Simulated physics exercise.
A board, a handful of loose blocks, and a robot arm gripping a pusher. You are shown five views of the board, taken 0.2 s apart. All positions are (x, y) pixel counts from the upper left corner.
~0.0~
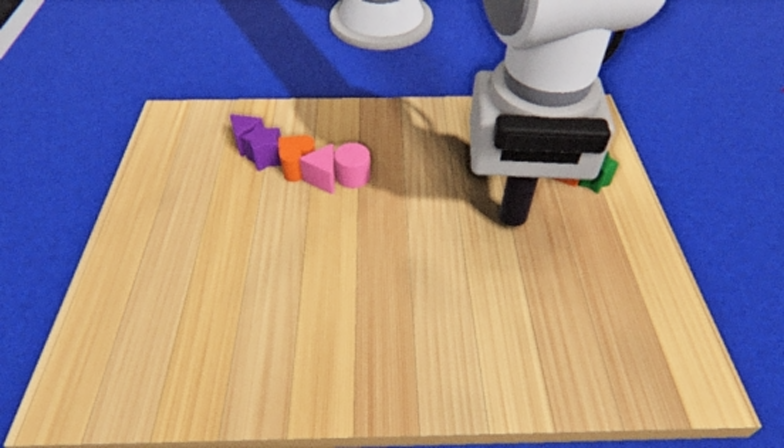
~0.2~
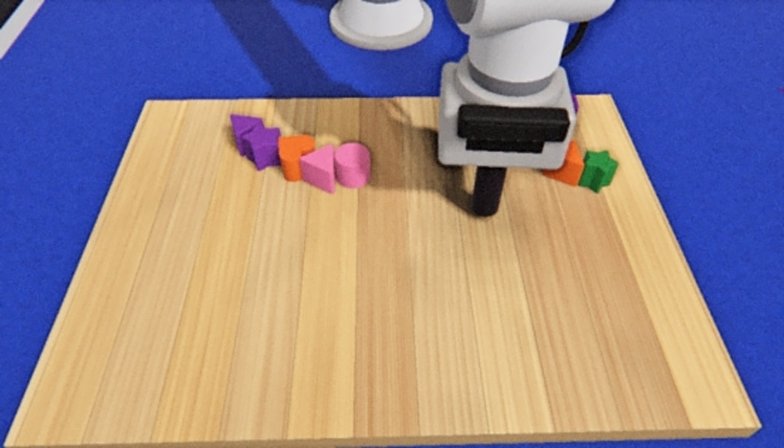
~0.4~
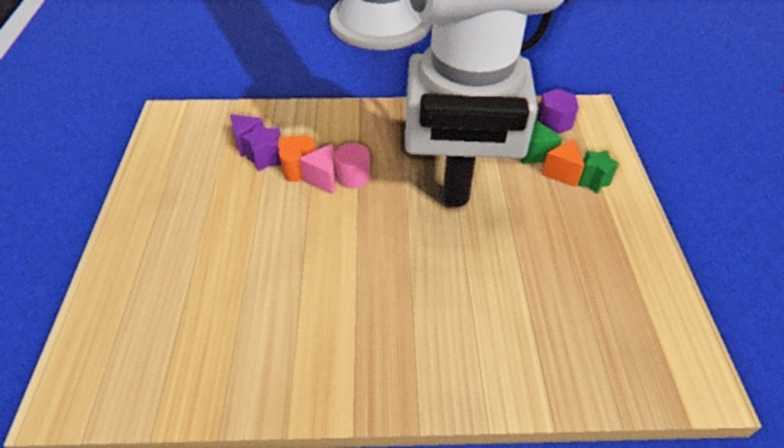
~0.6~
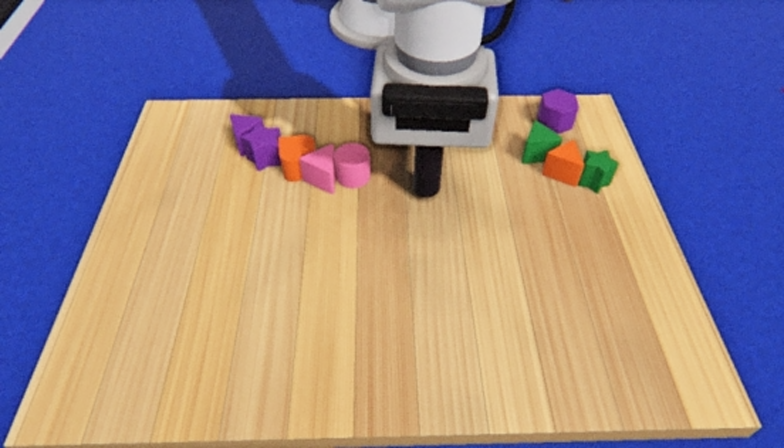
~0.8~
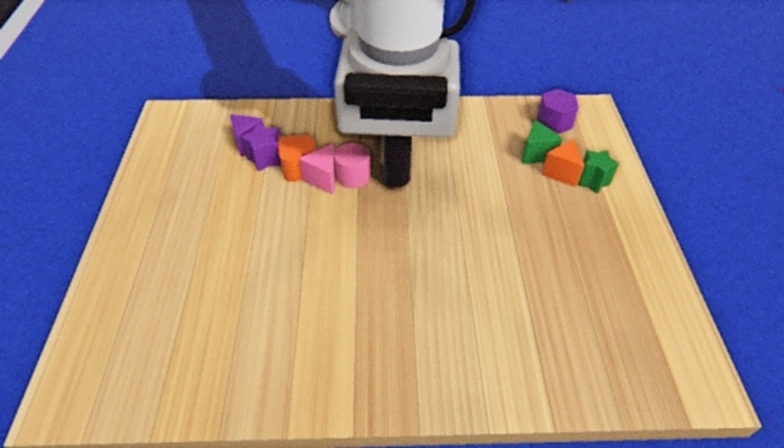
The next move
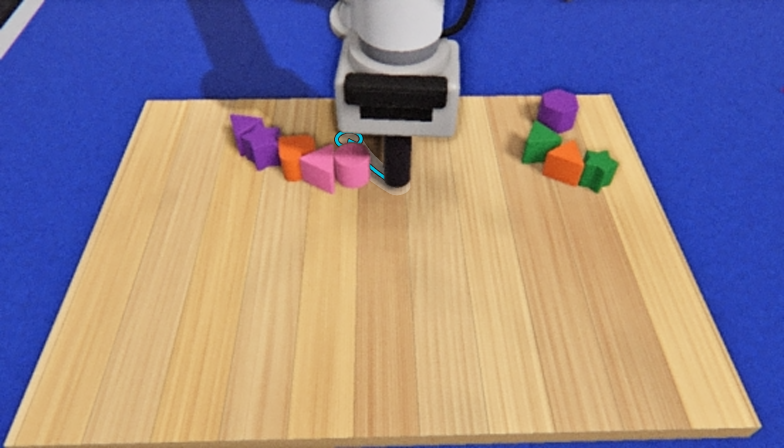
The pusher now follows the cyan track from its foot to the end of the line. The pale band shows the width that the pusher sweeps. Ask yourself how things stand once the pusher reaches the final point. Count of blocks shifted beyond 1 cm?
The count is two.
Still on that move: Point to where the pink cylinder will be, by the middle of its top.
Top centre: (332, 144).
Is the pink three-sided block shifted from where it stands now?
Yes, it checks out.
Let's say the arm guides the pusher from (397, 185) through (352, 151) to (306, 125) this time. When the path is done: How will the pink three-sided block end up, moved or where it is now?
It will end up elsewhere.
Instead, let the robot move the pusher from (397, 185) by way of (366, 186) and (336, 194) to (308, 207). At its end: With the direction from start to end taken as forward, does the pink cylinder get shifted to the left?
Final answer: No.
The line goes from (397, 185) by way of (367, 164) to (349, 139).
The first path, step by step. One third of the way, pusher at (376, 164); pink three-sided block at (315, 158); pink cylinder at (344, 151).
Two thirds of the way, pusher at (359, 148); pink three-sided block at (308, 161), turned 20° anticlockwise; pink cylinder at (332, 144).
At the end, pusher at (348, 132); orange heart unmoved; pink three-sided block at (308, 161), turned 20° anticlockwise; pink cylinder at (332, 144).
